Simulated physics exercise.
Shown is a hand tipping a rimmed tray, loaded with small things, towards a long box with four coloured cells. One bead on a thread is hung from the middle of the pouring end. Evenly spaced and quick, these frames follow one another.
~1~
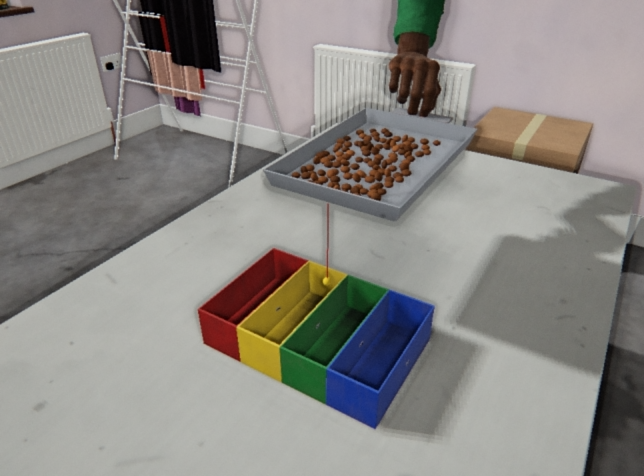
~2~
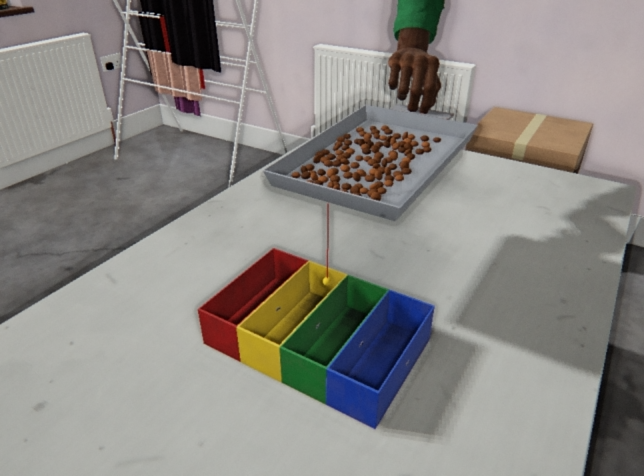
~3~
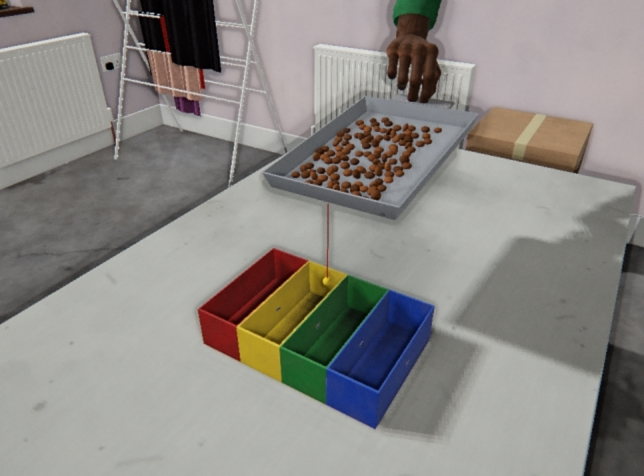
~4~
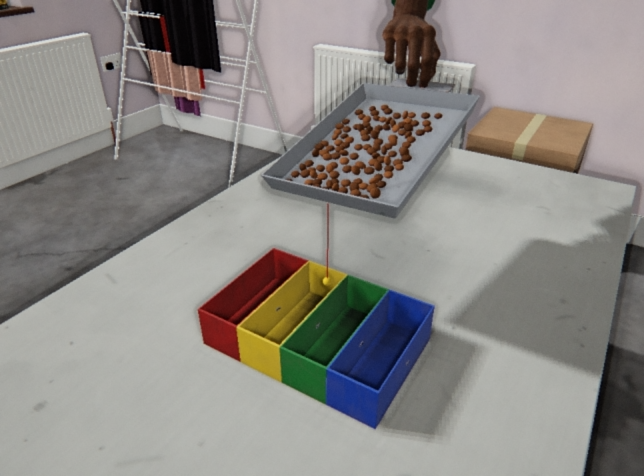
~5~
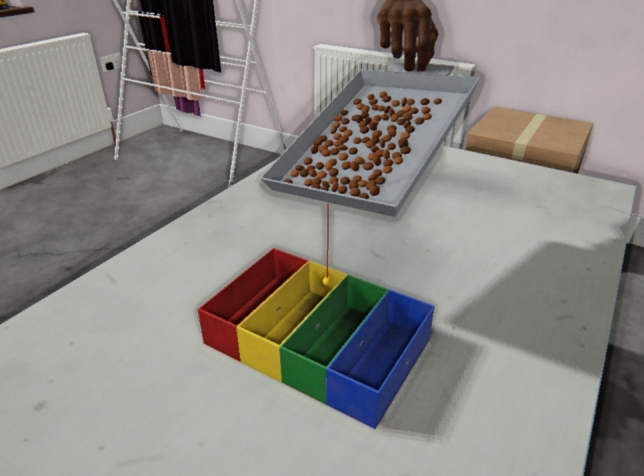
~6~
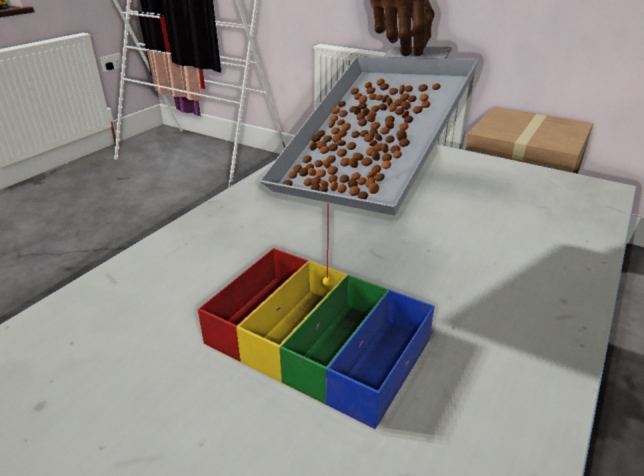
A dark-skinned hand in a green sleeve gradually raised the far end of a grey tray of small brown pieces, tilting it toward a box with red, yellow, green and blue compartments.
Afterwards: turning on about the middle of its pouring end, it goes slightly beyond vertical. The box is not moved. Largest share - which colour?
Red cell.
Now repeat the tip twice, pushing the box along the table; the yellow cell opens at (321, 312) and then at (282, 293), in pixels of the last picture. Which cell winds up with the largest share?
You'd see the red cell win the first time and yellow win the second.
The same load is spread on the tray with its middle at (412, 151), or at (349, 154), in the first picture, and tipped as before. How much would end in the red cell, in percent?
Roughly 50 per cent, then 60 per cent.
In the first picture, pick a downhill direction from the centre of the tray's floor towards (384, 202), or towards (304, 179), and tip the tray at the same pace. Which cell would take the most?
That blue cell, then the red one.
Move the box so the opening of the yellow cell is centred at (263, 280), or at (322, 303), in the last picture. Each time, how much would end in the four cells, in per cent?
Close to 90 in a hundred, followed by close to 70 in a hundred.
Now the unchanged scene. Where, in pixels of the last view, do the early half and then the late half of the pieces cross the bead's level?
I'd say around (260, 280) at first, then around (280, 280).
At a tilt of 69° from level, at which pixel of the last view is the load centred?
The load is centred around (300, 179).
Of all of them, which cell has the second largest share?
Yellow.
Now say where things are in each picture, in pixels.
Corners of the pouring end at (271, 169) and (397, 203), level; middle of the load at (368, 161), bits of dog kibble; bead on its thread at (327, 281); red cell at (219, 332); yellow cell at (259, 351); green cell at (303, 372); blue cell at (352, 395), in the first frame.
Corners of the pouring end at (270, 169) and (397, 203), level; middle of the load at (368, 159), in the second frame.
Corners of the pouring end at (270, 171) and (396, 203), tipped barely, lowest at the left corner; middle of the load at (368, 154), in the third frame.
Corners of the pouring end at (269, 173) and (394, 202), tipped a little, lowest at the left corner; middle of the load at (367, 147), in the fourth frame.
Corners of the pouring end at (268, 176) and (393, 201), tipped clearly, lowest at the left corner; middle of the load at (366, 140), in the fifth frame.
Corners of the pouring end at (267, 178) and (391, 201), tipped clearly, lowest at the left corner; middle of the load at (364, 133); red cell at (219, 332); yellow cell at (259, 351); green cell at (303, 372); blue cell at (352, 395), in the sixth frame.
Soon after the last picture, tray tipped steeply; nearly all on the tray; a stray few falling or outside the box.
A little later, tray tipped past a quarter turn; a small part on the tray; about a third in the red cell; about a quarter in the yellow cell; a stray few in the green cell; about a quarter falling or outside the box.
Later still, tray tipped past a quarter turn; about half in the red cell; about a third in the yellow cell; a small part in the green cell; a stray few falling or outside the box.
At rest, tray tipped past a quarter turn; about half in the red cell; about a third in the yellow cell; a small part in the green cell; none in the blue cell; a stray few outside the box.
